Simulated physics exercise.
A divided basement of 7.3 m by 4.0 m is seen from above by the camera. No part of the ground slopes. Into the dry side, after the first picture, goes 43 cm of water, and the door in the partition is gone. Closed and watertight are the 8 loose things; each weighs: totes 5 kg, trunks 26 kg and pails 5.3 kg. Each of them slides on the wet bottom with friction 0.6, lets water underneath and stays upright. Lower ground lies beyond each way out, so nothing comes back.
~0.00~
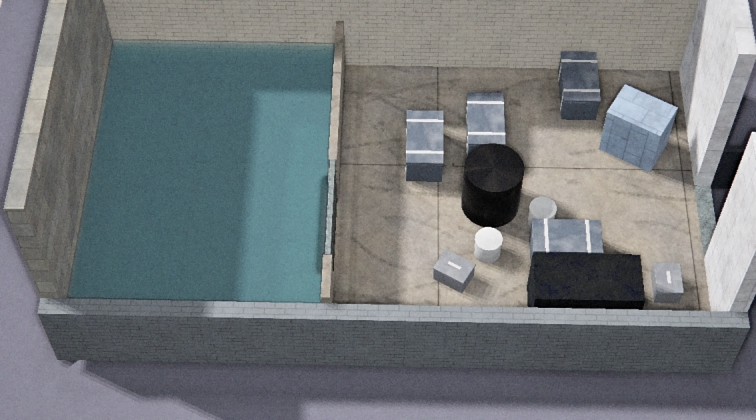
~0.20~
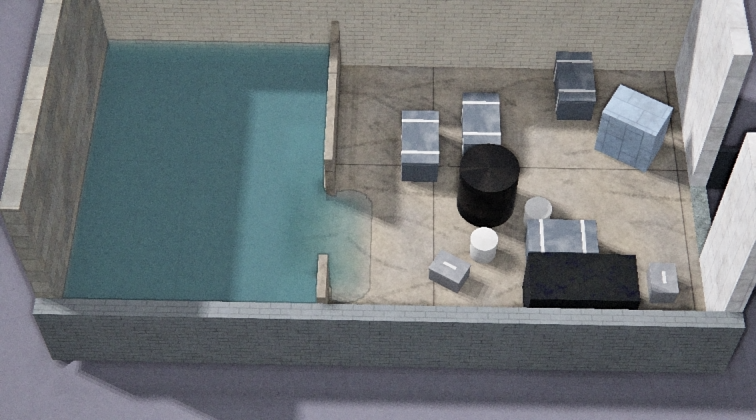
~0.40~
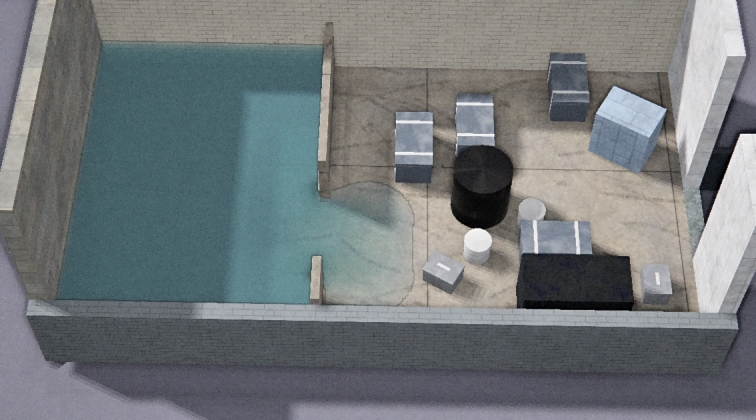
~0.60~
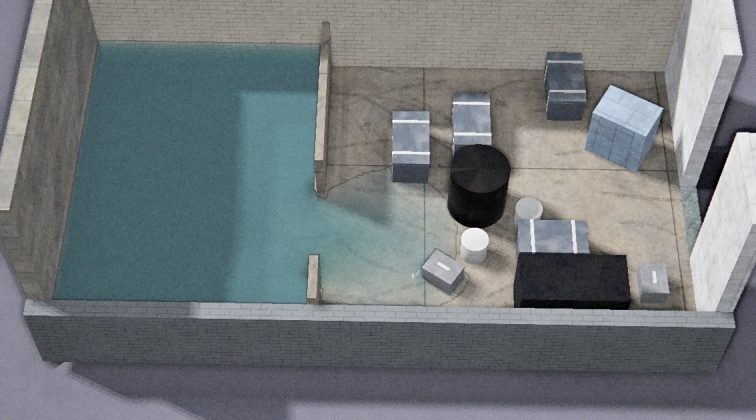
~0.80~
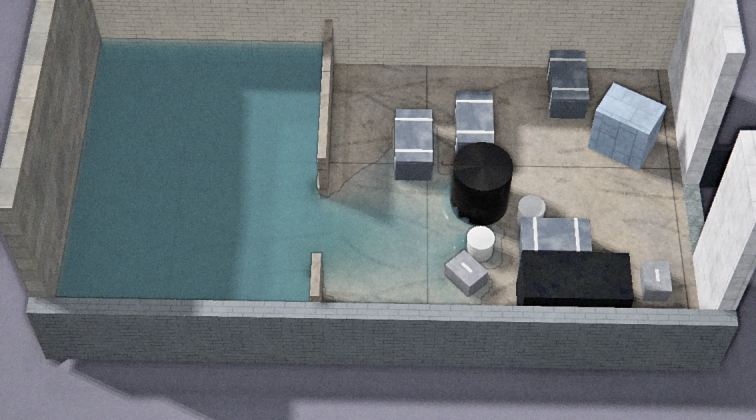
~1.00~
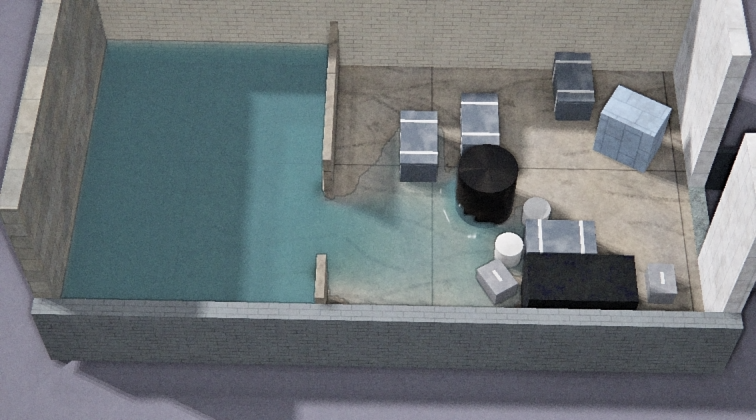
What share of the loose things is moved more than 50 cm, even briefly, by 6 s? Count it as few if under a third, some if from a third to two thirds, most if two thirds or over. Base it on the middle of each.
Most.
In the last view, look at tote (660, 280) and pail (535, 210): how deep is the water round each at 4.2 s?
Around 14 cm and 9 cm.
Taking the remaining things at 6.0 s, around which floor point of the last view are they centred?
Mean position: Approximately (566, 136).
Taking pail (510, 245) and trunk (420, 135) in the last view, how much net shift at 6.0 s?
First one: Gone out; second one: 80 cm.
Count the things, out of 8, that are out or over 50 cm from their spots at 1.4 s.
That would be 1.
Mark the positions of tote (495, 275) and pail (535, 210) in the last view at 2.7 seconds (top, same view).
Approx. (518, 256); approx. (564, 177).
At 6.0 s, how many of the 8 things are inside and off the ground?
The count is 5.
After 1.4 s 1 of 8 are over 50 cm from their spots; 2 afloat.
After 2.7 s 4 of 8 are over 50 cm from their spots; 3 afloat.
After 4.2 s 6 of 8 are over 50 cm from their spots; 4 afloat.
After 6.0 s 8 of 8 are over 50 cm from their spots, and 8 have been at some point; 5 afloat.
